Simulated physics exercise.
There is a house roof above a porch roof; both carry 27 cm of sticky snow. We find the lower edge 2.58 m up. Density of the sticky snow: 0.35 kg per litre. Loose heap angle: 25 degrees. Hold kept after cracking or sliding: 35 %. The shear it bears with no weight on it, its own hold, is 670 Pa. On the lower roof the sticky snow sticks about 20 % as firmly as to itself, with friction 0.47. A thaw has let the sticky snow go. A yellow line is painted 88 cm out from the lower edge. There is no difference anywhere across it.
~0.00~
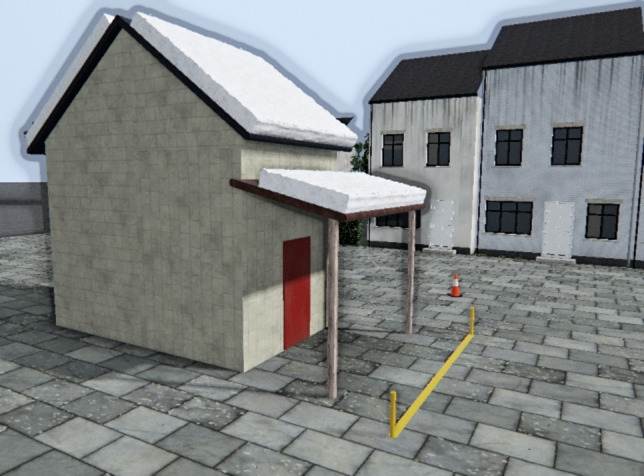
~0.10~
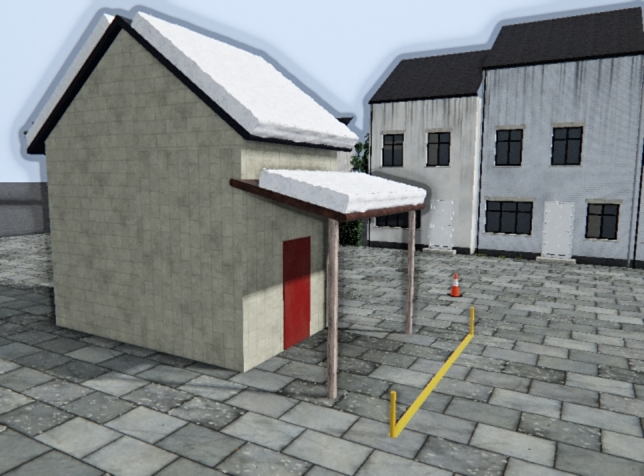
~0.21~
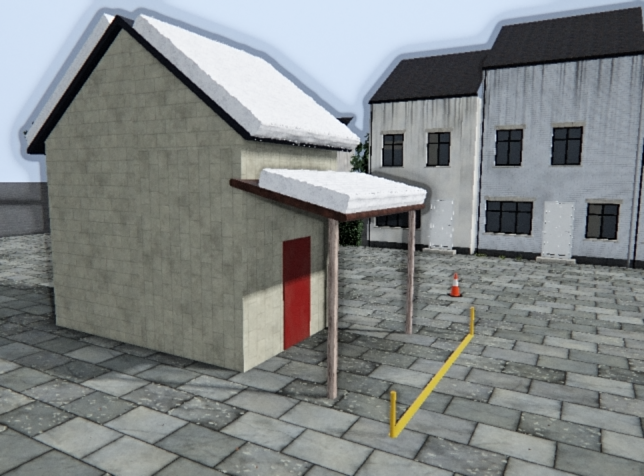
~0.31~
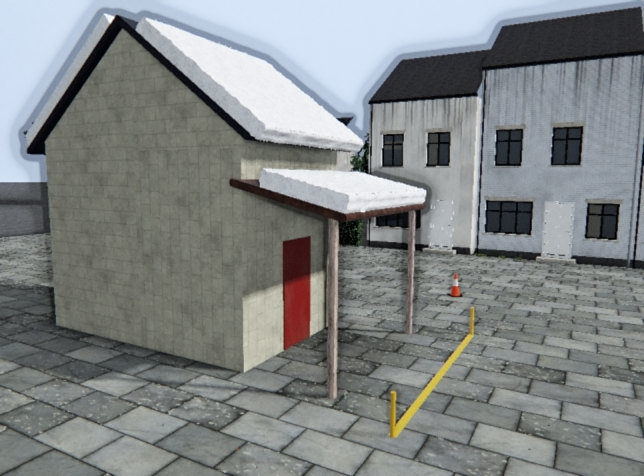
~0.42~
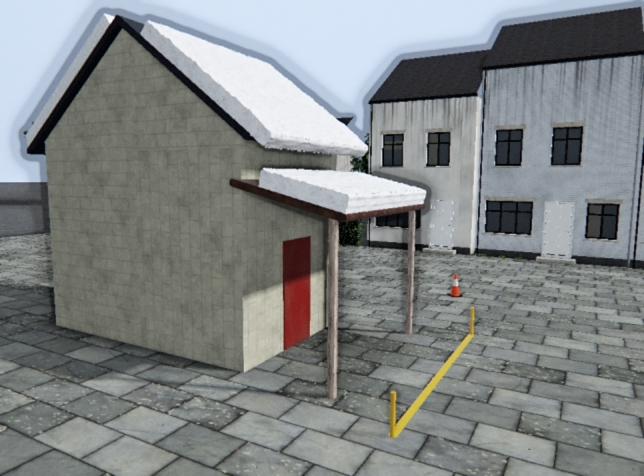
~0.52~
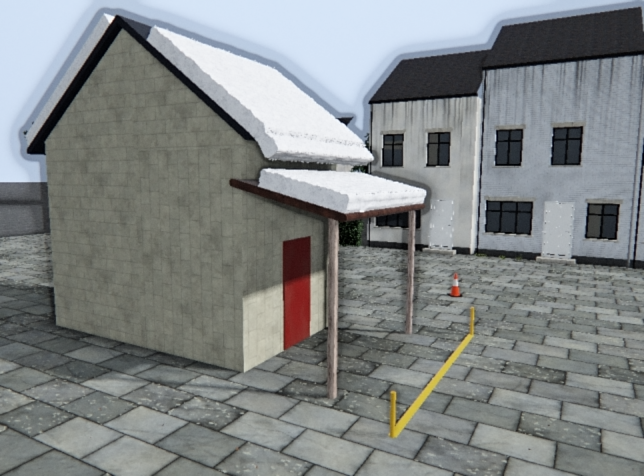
In this clip, a thick layer of snow on the main roof of a small house with a red door slides slowly down to the right, extending past the roof's edge above the snow-covered porch roof, which shows no clear movement.
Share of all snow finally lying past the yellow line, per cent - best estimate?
About 42 percent.
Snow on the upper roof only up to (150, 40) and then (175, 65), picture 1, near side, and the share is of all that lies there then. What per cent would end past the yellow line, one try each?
Try 1: 30 %; try 2: 14 %.
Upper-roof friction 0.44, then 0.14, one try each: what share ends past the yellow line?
About 18 % in the first try and about 50 % in the second.
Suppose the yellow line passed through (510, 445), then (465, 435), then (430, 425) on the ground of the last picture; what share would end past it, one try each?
Respectively 12, 25 and 35 percent would end past it.
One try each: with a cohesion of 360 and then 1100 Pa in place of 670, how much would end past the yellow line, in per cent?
In that order: 55 %, 30 %.
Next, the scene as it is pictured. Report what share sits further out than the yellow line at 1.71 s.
Roughly 8 per cent.
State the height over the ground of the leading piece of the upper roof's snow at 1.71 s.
1.8 m, roughly.
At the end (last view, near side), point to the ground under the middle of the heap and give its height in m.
Near (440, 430), some 0.4 m high.
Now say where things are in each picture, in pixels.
The first picture shows leading edge of the sticky snow at (251, 116).
The second picture shows leading edge of the sticky snow at (252, 117), its middle shifted 1.8 cm.
The third picture shows leading edge of the sticky snow at (255, 127), its middle shifted 7.2 cm, 2 % of it past the upper edge, in one piece.
The fourth picture shows leading edge of the sticky snow at (259, 131), its middle shifted 17 cm, 5 % of it past the upper edge, in one piece.
The fifth picture shows leading edge of the sticky snow at (265, 126), its middle shifted 30 cm, 10 % of it past the upper edge, in one piece.
The sixth picture shows leading edge of the sticky snow at (272, 144), its middle shifted 47 cm, 16 % of it past the upper edge, cracking.
After 1.07 s, none is below the lower edge and 0 % is past the line.
After 1.71 s, 19 % is below the lower edge and 8 % is past the line.
After 2.36 s, 56 % is below the lower edge and 39 % is past the line.
After 3.00 s, 63 % is below the lower edge and 41 % is past the line.
After 3.90 s, at the end, 63 % is below the lower edge and 42 % is past the line.
